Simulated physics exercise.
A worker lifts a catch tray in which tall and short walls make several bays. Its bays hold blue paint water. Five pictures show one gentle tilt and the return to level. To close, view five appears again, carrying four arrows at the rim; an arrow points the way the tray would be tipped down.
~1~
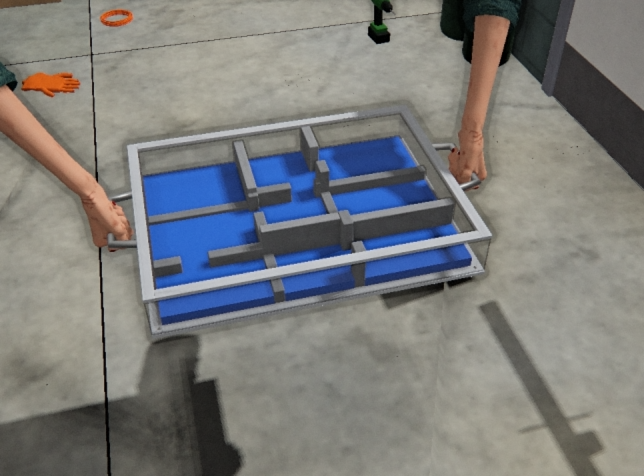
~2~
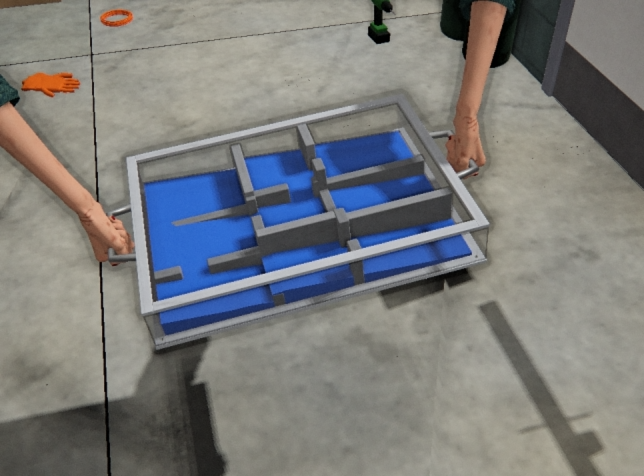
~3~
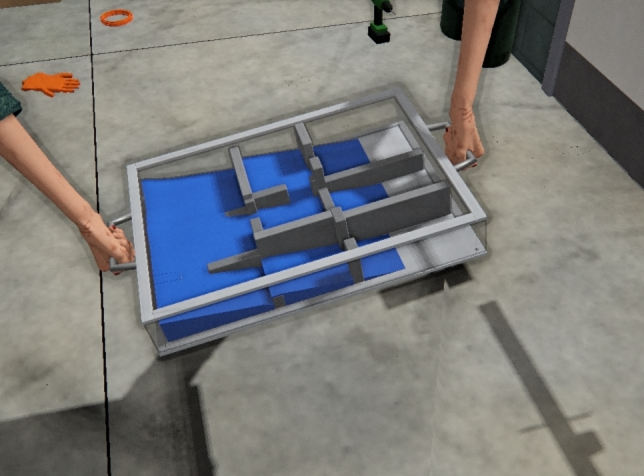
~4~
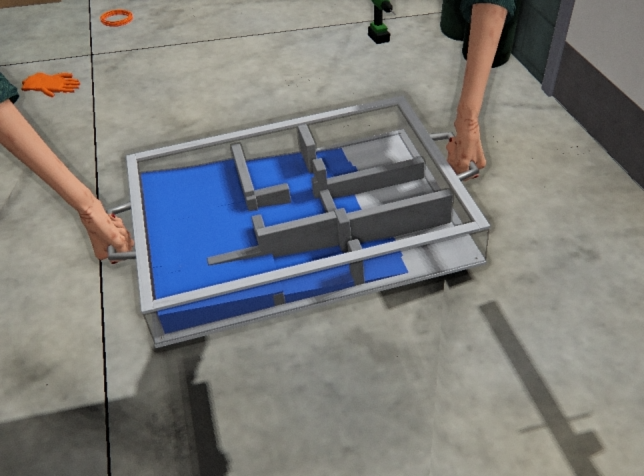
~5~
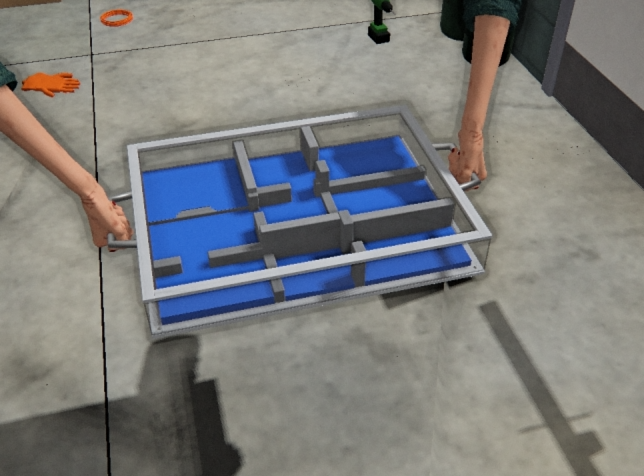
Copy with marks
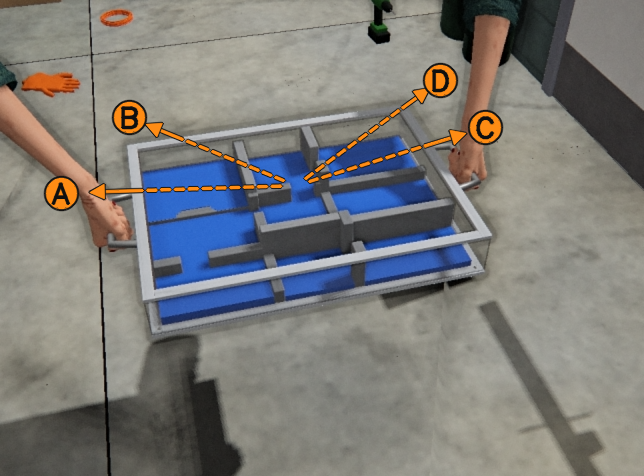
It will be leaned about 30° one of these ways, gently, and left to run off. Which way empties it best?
The best direction is B.
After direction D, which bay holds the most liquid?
That is the back right bay.
In orange, A ends at (95, 192); B ends at (151, 126); C ends at (460, 134); D ends at (424, 91).
If A is chosen, about 52 % stays in the tray, the largest part in the back left bay.
If B is chosen, about 34 % stays in the tray, the largest part in the back left bay.
If C is chosen, about 53 % stays in the tray, the largest part in the back right bay.
If D is chosen, about 44 % stays in the tray, the largest part in the back right bay.
